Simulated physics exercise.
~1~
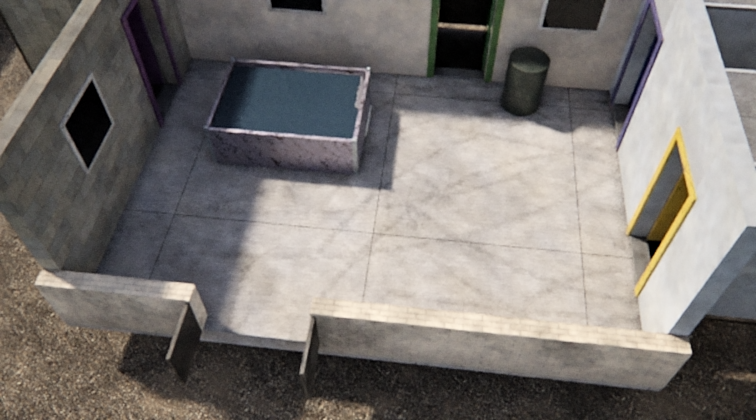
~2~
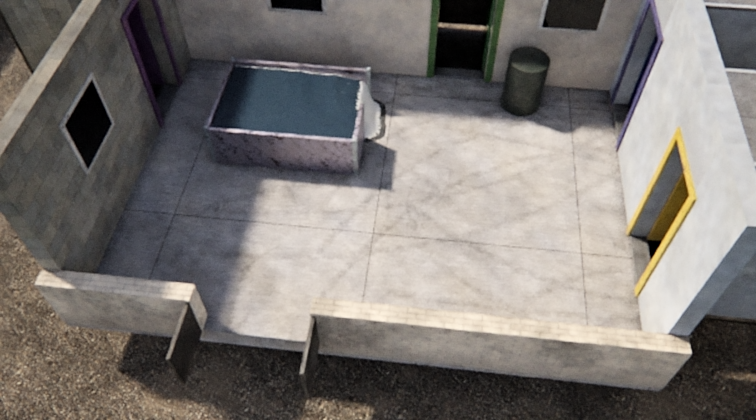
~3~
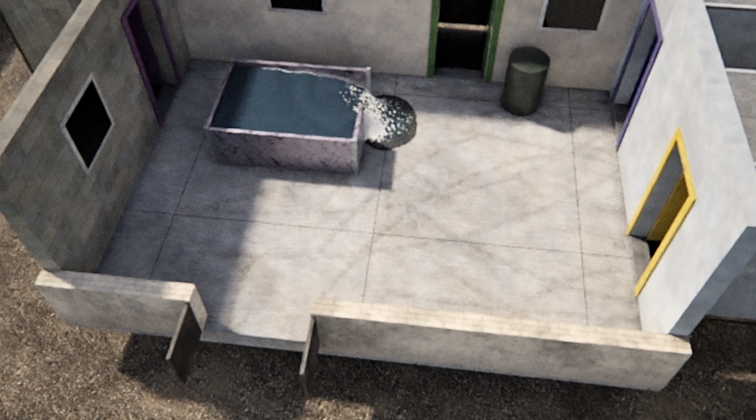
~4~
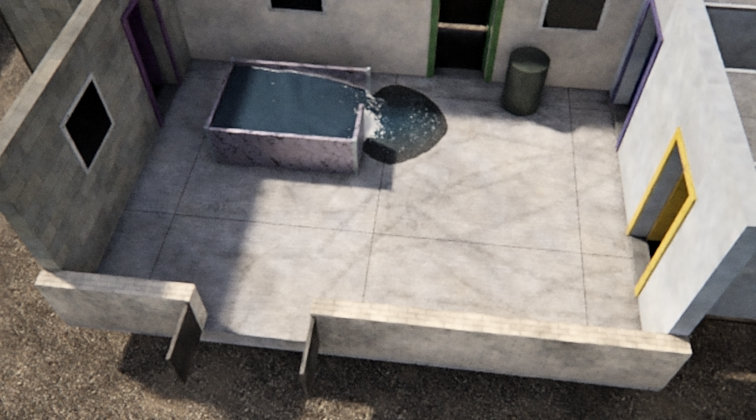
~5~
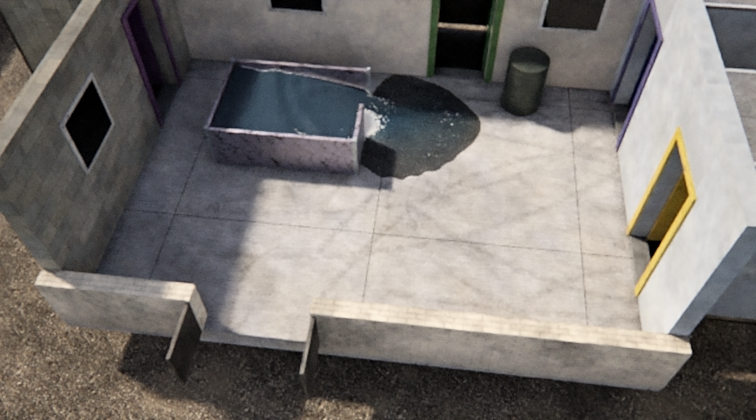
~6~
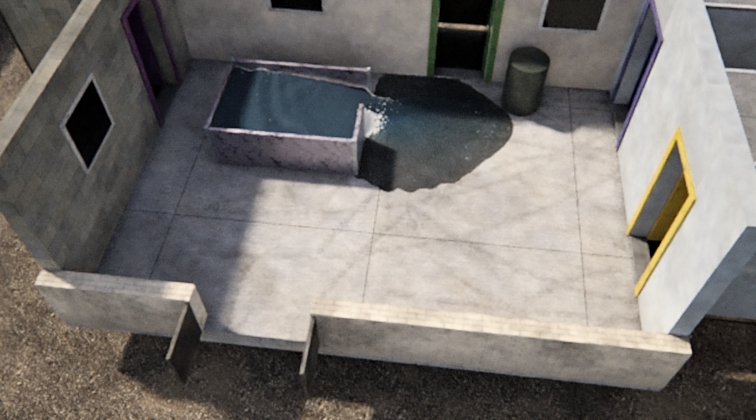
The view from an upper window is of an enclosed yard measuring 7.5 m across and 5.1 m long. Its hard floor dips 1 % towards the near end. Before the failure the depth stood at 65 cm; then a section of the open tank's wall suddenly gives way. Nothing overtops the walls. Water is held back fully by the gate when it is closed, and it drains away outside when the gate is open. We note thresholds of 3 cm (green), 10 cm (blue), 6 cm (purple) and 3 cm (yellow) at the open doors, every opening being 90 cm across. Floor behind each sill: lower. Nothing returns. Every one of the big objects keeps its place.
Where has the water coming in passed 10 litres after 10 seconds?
At the green door it has passed it; at the blue door it has passed it; at the purple door it has not passed it; at the yellow door it has passed it.
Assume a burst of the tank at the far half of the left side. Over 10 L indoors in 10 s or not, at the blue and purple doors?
Blue door doesn't reach it, purple door surpasses it.
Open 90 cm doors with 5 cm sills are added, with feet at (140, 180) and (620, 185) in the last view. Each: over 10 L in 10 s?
First door short of the limit, second door beyond the limit.
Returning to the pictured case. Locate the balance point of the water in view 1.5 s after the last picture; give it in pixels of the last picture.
Roughly (375, 132) in the last picture.
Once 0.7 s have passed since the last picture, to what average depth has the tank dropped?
About 48 cm.
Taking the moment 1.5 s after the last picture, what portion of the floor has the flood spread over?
About 35 per cent.
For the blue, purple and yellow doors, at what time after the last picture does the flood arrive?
Arrival: Blue 0.6 s, purple not in the 10 s, yellow 1.6 s.
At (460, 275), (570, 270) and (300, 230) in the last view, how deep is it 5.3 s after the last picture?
About 4, 6 and 0 cm respectively.
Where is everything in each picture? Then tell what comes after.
The first frame shows the open tank at (291, 102) is whole and still, 65 cm deep.
In the second frame, water pours out at (364, 111) and has run 0.4 m, to (374, 138); typically 9 cm deep outside, 65 cm at the open tank's back.
In the third frame, the front is at (411, 133), 0.8 m from the gap at (364, 112); 0.7 m2 of floor is under water; 65 cm left at the back of the open tank.
In the fourth frame, the front is at (440, 133), 1.3 m from the gap at (364, 112); 1.6 m2 of floor is under water; 65 cm left at the back of the open tank.
In the fifth frame, water pours out at (364, 112) and has run 1.8 m, to (474, 120); typically 4 cm deep outside, 65 cm at the open tank's back.
In the sixth frame, water pours out at (364, 111) and has run 2.4 m, to (506, 120); typically 4 cm deep outside, 63 cm at the open tank's back.
Then, 0.7 s after the last picture water covers 25 % of the floor and is deepest (36 cm) near (370, 117); green door 13 cm at the sill, 14 L in, blue door 6 cm at the sill, 0 L in, purple door not reached, yellow door not reached.
Then, 1.5 s after the last picture water covers 35 % of the floor and is deepest (30 cm) near (370, 117); green door 12 cm at the sill, 56 L in, blue door 15 cm at the sill, 5 L in, purple door not reached, yellow door not reached.
Then, 2.8 s after the last picture water covers 40 % of the floor and is deepest (23 cm) near (370, 117); green door 11 cm at the sill, 123 L in, blue door 14 cm at the sill, 29 L in, purple door not reached, yellow door 8 cm at the sill, 19 L in.
Then, 5.3 s after the last picture water covers 50 % of the floor and is deepest (18 cm) near (638, 360); green door 9 cm at the sill, 205 L in, blue door 11 cm at the sill, 35 L in, purple door not reached, yellow door 8 cm at the sill, 49 L in.
Then, 9.3 s after the last picture water covers 85 % of the floor and is deepest (12 cm) near (538, 349); green door 6 cm at the sill, 259 L in, blue door 6 cm at the sill, 36 L in, purple door not reached, yellow door 8 cm at the sill, 99 L in.
